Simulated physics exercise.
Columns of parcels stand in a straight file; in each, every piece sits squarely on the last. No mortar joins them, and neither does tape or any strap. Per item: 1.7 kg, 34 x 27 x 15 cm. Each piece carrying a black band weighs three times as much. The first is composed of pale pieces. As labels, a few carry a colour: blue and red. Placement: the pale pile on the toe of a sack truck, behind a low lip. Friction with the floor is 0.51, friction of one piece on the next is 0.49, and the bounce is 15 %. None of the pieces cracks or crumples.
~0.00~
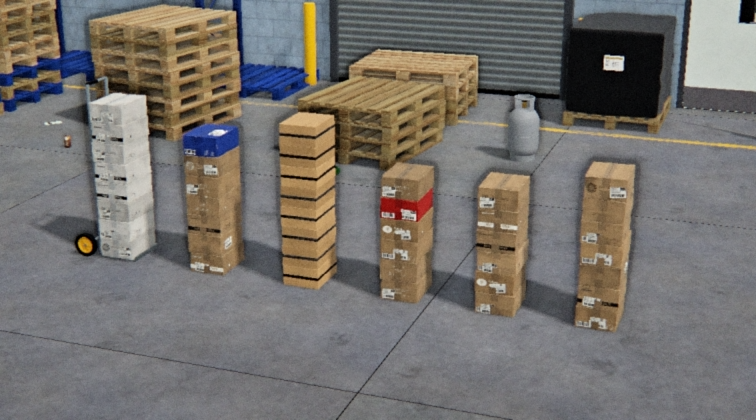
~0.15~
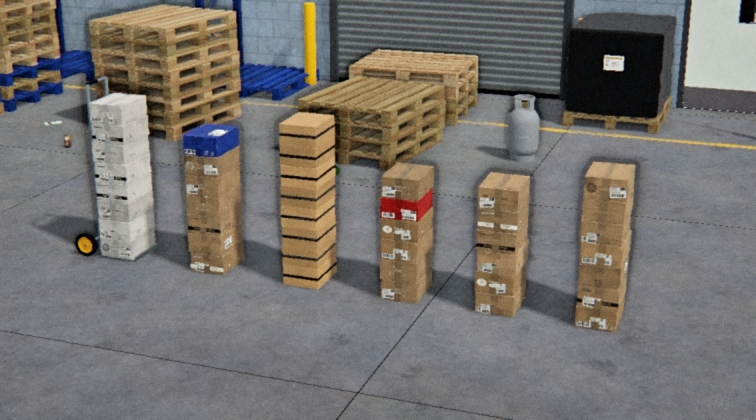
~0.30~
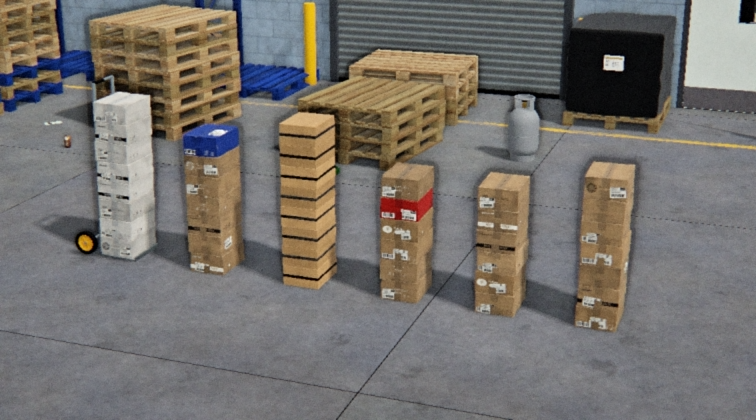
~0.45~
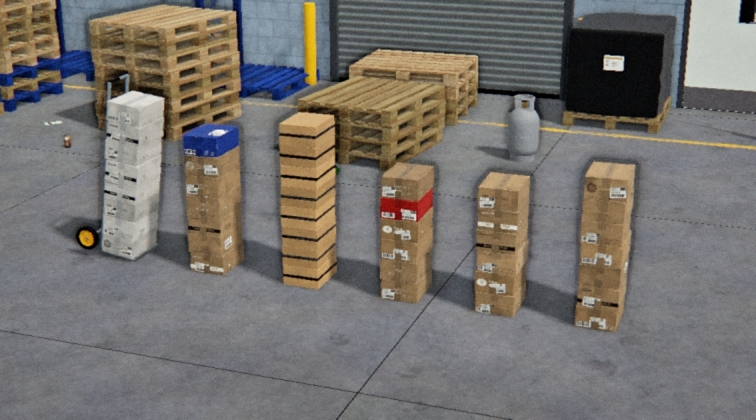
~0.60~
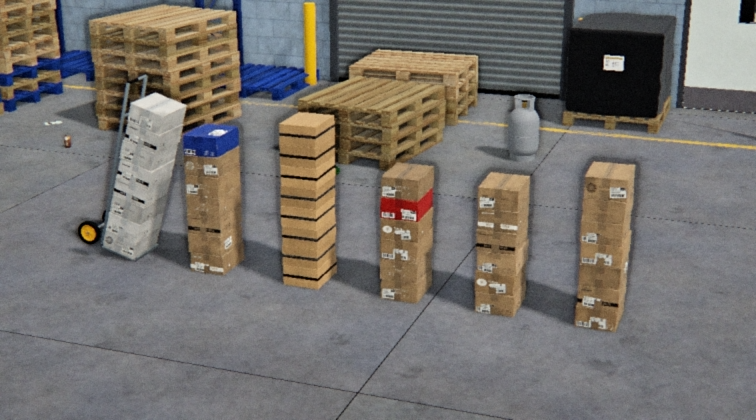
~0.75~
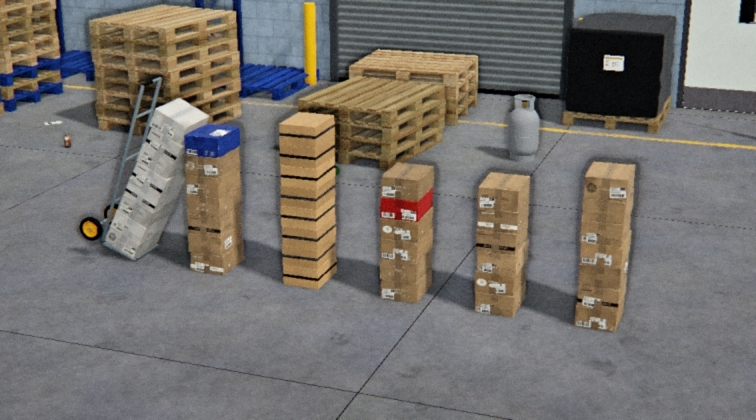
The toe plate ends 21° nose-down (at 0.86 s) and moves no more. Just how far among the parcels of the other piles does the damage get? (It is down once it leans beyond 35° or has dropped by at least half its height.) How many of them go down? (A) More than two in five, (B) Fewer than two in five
The answer is B.
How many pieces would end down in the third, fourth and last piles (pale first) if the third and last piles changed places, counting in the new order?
Down per pile: Third 6, fourth 6, last 0.
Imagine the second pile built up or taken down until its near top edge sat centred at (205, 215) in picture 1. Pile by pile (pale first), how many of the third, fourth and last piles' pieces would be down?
You'd get third 0, fourth 0 and last 0.
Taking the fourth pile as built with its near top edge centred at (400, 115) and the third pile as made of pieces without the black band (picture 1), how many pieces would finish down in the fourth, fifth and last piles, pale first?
Pile by pile that makes fourth 9, fifth 6, last 7.
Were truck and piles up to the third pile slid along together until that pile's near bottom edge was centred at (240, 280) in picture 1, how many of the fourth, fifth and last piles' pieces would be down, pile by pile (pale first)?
Down per pile: Fourth 0; fifth 0; last 0.
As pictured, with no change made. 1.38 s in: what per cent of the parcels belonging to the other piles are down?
5 per cent at that moment.
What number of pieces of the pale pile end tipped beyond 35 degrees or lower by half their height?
Tally of pale pieces: 8.
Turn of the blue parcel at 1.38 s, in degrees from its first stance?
About 30 degrees.
After 1.02 s, 7 of the pale pile down; none of the 34 other parcels down, 6 disturbed; blue parcel leaning 9°.
After 1.38 s, 8 of the pale pile down; 1 of the 34 other parcels down; blue parcel leaning 33°, 54 mm lower.
At rest (2.5 s), 8 of the pale pile down; 3 of the 34 other parcels down; blue parcel leaning 25°, 8 cm lower; red parcel unmoved. That is 9 per cent. As the last picture would show them, middles, blue parcel near (283, 159), red parcel near (407, 202).
